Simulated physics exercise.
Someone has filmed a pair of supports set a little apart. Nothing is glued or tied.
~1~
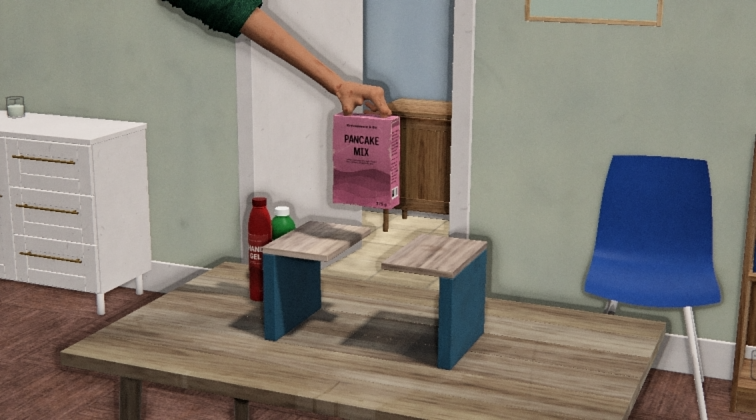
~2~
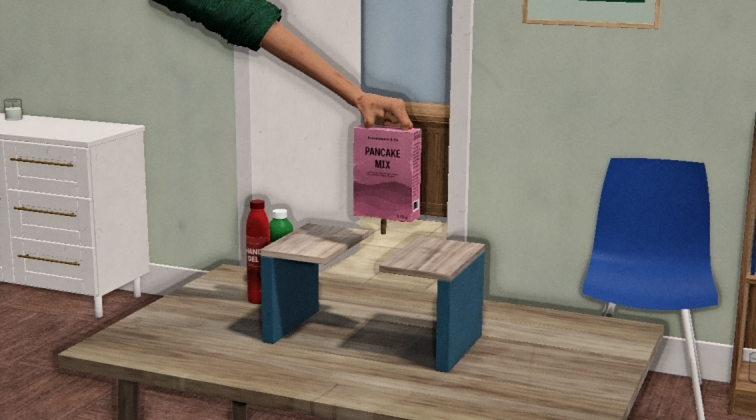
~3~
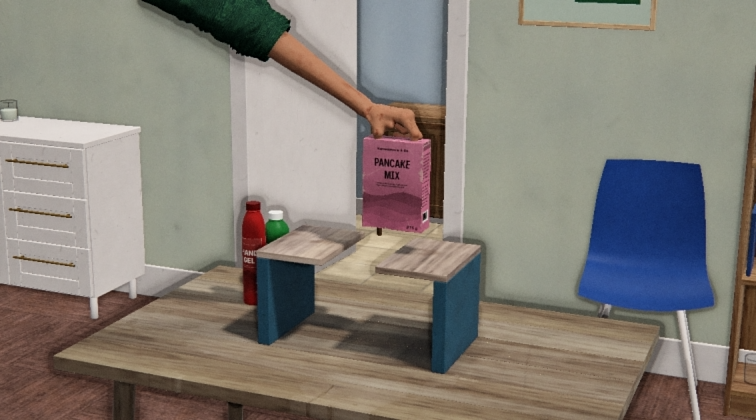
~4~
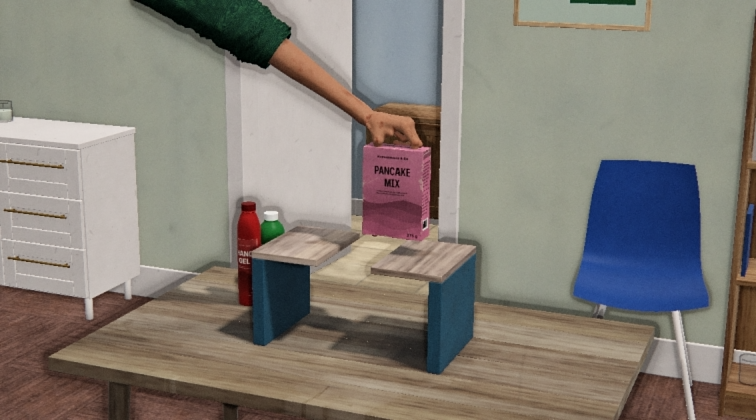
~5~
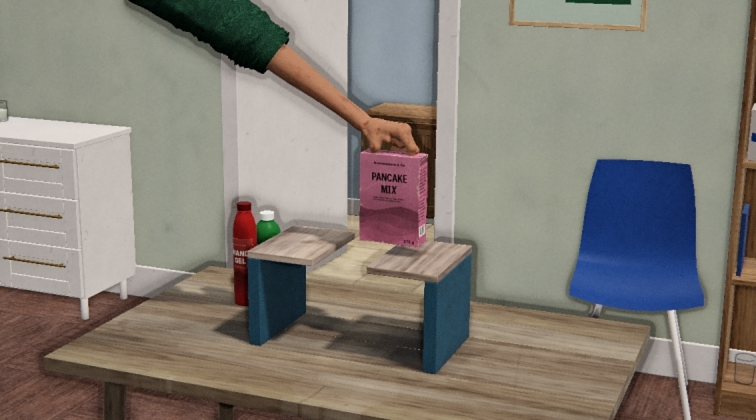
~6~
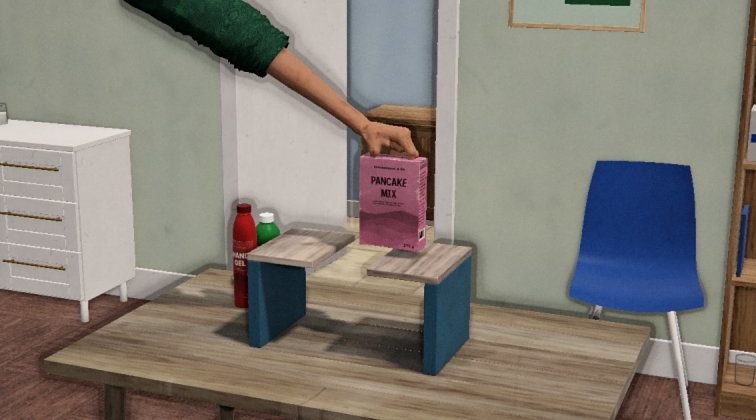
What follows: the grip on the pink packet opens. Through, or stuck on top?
As it turns out, it lodges.
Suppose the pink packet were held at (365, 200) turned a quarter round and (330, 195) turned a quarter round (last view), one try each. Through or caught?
In the first case it drops through; in the second case it stays on top.
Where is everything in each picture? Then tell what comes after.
In the first frame, on its way; pink packet (366, 160).
In the second frame, on its way; pink packet (387, 173).
In the third frame, on its way; pink packet (396, 183).
In the fourth frame, on its way; pink packet (396, 191).
In the fifth frame, poised above the slot; pink packet (393, 197).
In the sixth frame, poised above the slot; pink packet (393, 201).
Then, 0.20 s after the last picture, pink packet slid a little near (393, 210).
Then, 0.30 s after the last picture, pink packet resting near (393, 210).
At rest, all 3 in place. Seen from the same camera at the end, pink packet near (393, 210). The packet stays on top.
